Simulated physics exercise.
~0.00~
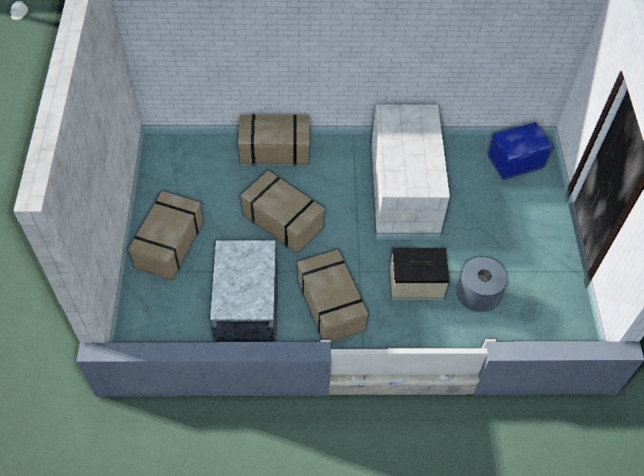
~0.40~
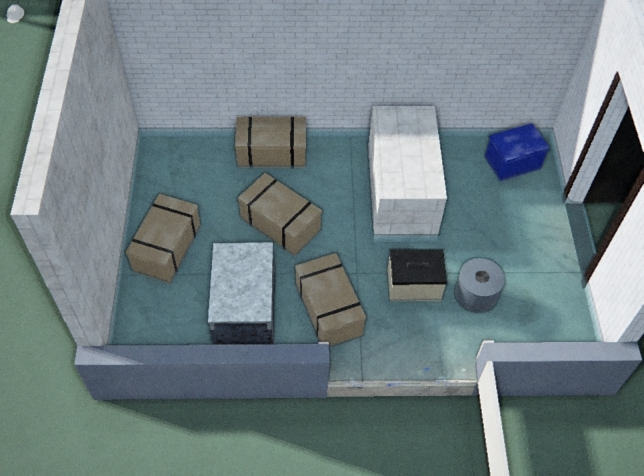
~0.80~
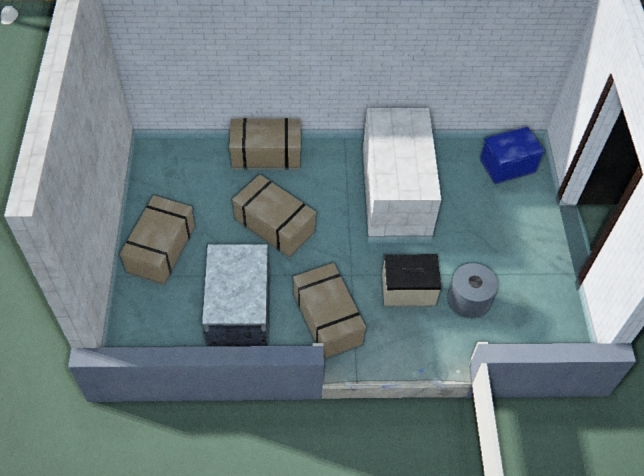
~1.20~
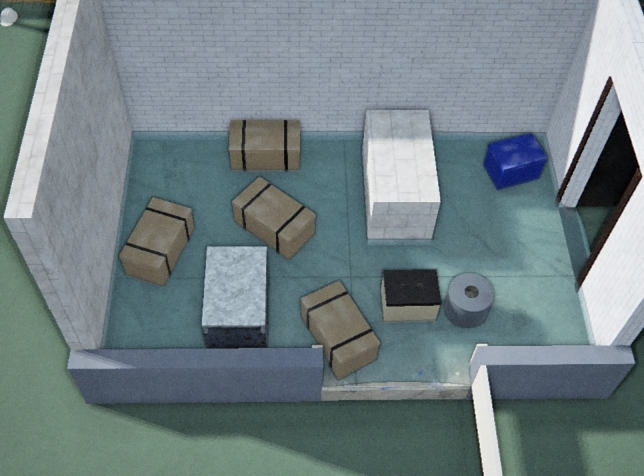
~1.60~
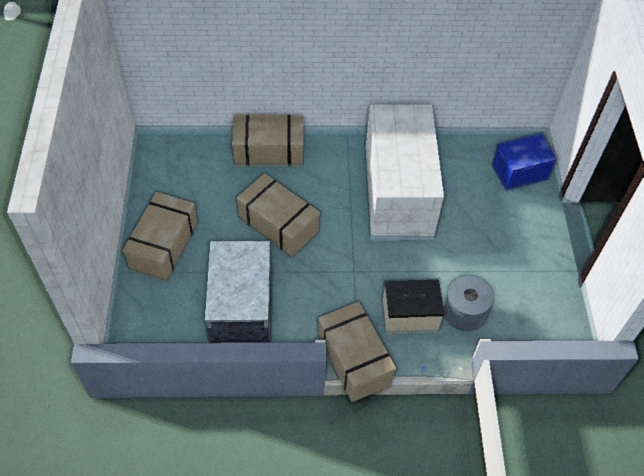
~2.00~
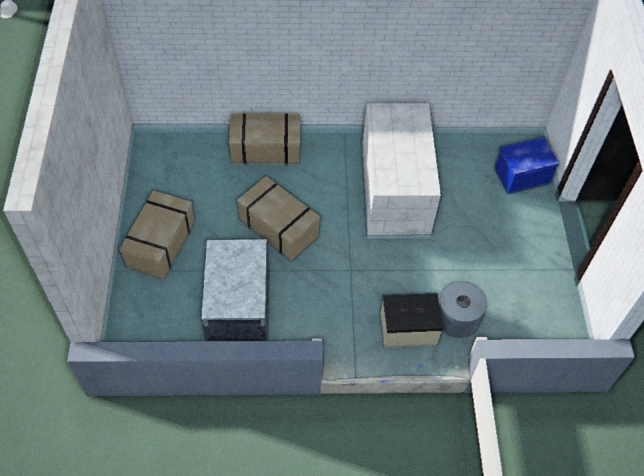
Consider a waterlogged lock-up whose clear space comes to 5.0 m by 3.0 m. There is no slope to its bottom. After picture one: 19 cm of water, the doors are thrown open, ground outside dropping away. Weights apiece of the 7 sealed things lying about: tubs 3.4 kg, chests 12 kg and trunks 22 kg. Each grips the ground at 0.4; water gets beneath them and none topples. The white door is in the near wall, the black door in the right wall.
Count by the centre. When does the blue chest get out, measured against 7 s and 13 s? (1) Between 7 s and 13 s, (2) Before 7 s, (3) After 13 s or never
Before 7 s (2).
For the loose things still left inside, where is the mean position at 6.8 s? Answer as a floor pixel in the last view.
I'd put it close to (271, 205) in the last view.
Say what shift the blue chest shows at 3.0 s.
About 60 cm by then.
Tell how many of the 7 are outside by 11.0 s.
5 in total.
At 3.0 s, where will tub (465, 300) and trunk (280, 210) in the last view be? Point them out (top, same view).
I'd say close to (457, 329) and close to (301, 230).
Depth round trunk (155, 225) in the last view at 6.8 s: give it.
11 cm.
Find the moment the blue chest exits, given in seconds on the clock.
Somewhere near 4.0 s.
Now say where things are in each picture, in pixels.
The blue chest at (523, 140) floats; about 2530 L in view; 0 of 7 have shifted, in the first picture.
The blue chest at (520, 141) floats; about 2480 L in view; 0 of 7 have shifted, in the second picture.
The blue chest at (515, 145), afloat; about 2400 L in view; 1 of 7 have shifted, in the third picture.
The blue chest at (518, 151), afloat, 8 cm from its start; 17 cm deep round most things; 4 of 7 have shifted, in the fourth picture.
The blue chest at (527, 152) floats, 18 cm from its start; 16 cm deep round most things; 4 of 7 have shifted, in the fifth picture.
The blue chest at (530, 155), afloat, 27 cm from its start; 15 cm deep round most things; 5 of 7 have shifted, in the sixth picture.
After 3.0 s the blue chest is near (540, 179), 0.6 m from its start, afloat; 2 of 7 are out; 5 afloat.
After 6.8 s the blue chest has gone out (at 4.2 s); 5 of 7 are out; 2 afloat.
After 11.0 s the blue chest has gone out (at 4.2 s); 5 of 7 are out; 2 afloat.
After 15.0 s the blue chest has gone out (at 4.2 s); 5 of 7 are out; 1 afloat.
